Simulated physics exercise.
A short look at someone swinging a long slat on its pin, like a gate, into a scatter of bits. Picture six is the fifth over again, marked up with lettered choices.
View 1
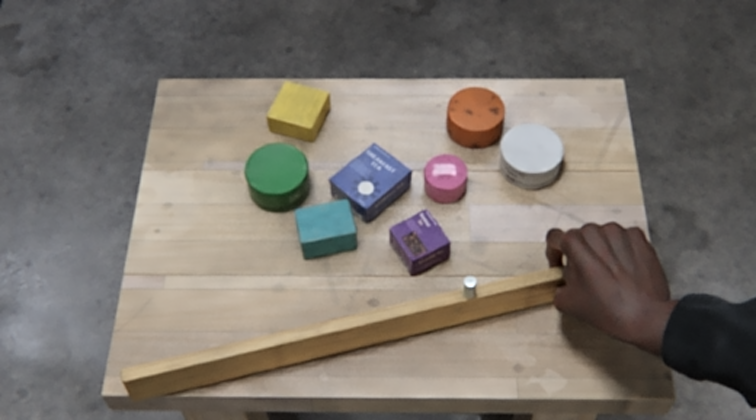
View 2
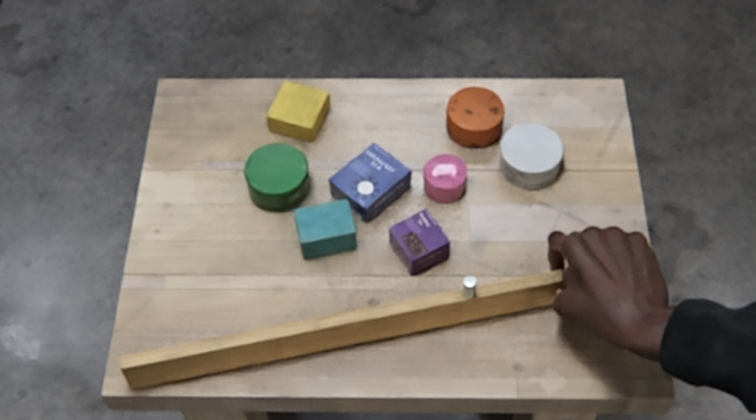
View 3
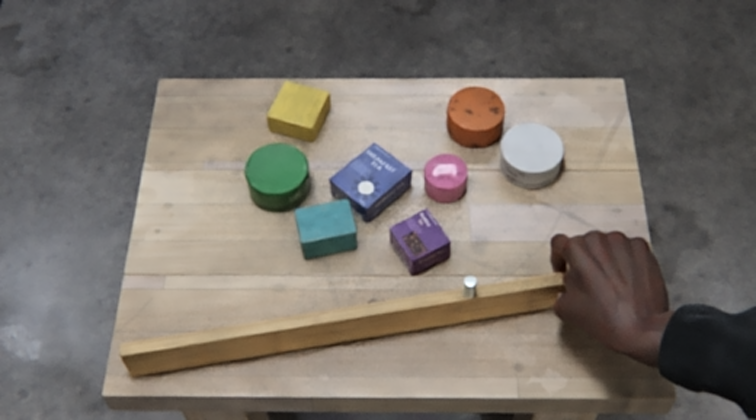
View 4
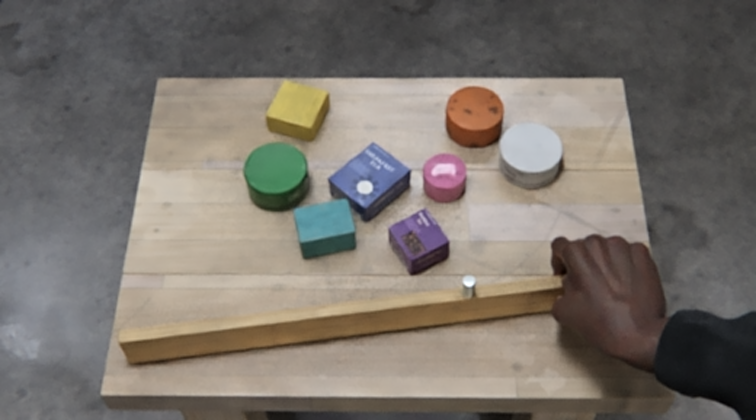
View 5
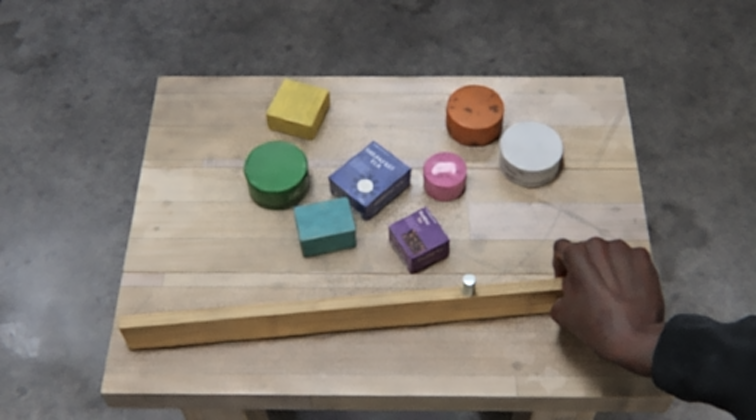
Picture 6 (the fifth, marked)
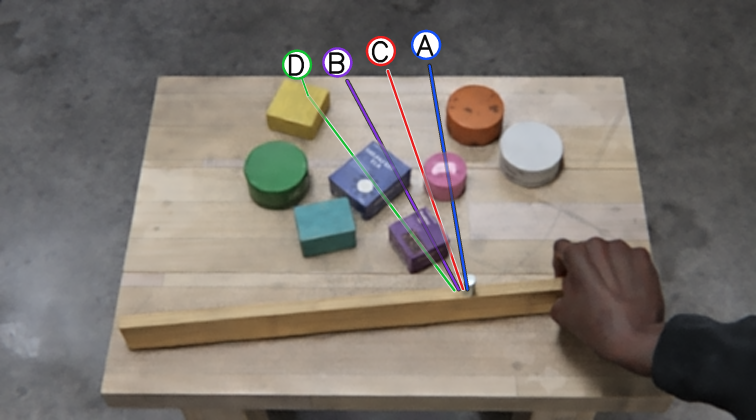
On a wooden workbench, a hand swings a long wooden slat slightly upward at its left end, below scattered colourful tubs and boxes.
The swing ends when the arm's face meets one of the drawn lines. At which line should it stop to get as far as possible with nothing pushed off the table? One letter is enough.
No farther than D.
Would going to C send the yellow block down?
Yes.
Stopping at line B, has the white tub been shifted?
No.
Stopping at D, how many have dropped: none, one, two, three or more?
By then, none.
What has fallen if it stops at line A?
The yellow block goes over.
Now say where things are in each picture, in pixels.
In the first frame, white tub (531, 157); orange tin (475, 117); pink pot (445, 179).
In the second frame, arm (292, 328); turquoise block (326, 230).
In the third frame, arm (291, 322); purple packet (420, 242).
In the fourth frame, arm (289, 315); blue packet (370, 182).
In the fifth frame, arm (288, 307); orange tin (475, 115); pink pot (445, 177); turquoise block (326, 227).
On the marked copy, A at (447, 169); B at (399, 178); C at (423, 172); D at (376, 187).
With D. Early on, arm (301, 244); yellow block (298, 110); orange tin (475, 116).
Further on, arm (338, 193); yellow block (300, 103); green tub (307, 144).
At the end, arm (375, 168); yellow block (326, 75); orange tin (484, 108); nothing has fallen.
As for the rest, A drops the yellow block; B drops the yellow block; C drops the yellow block.
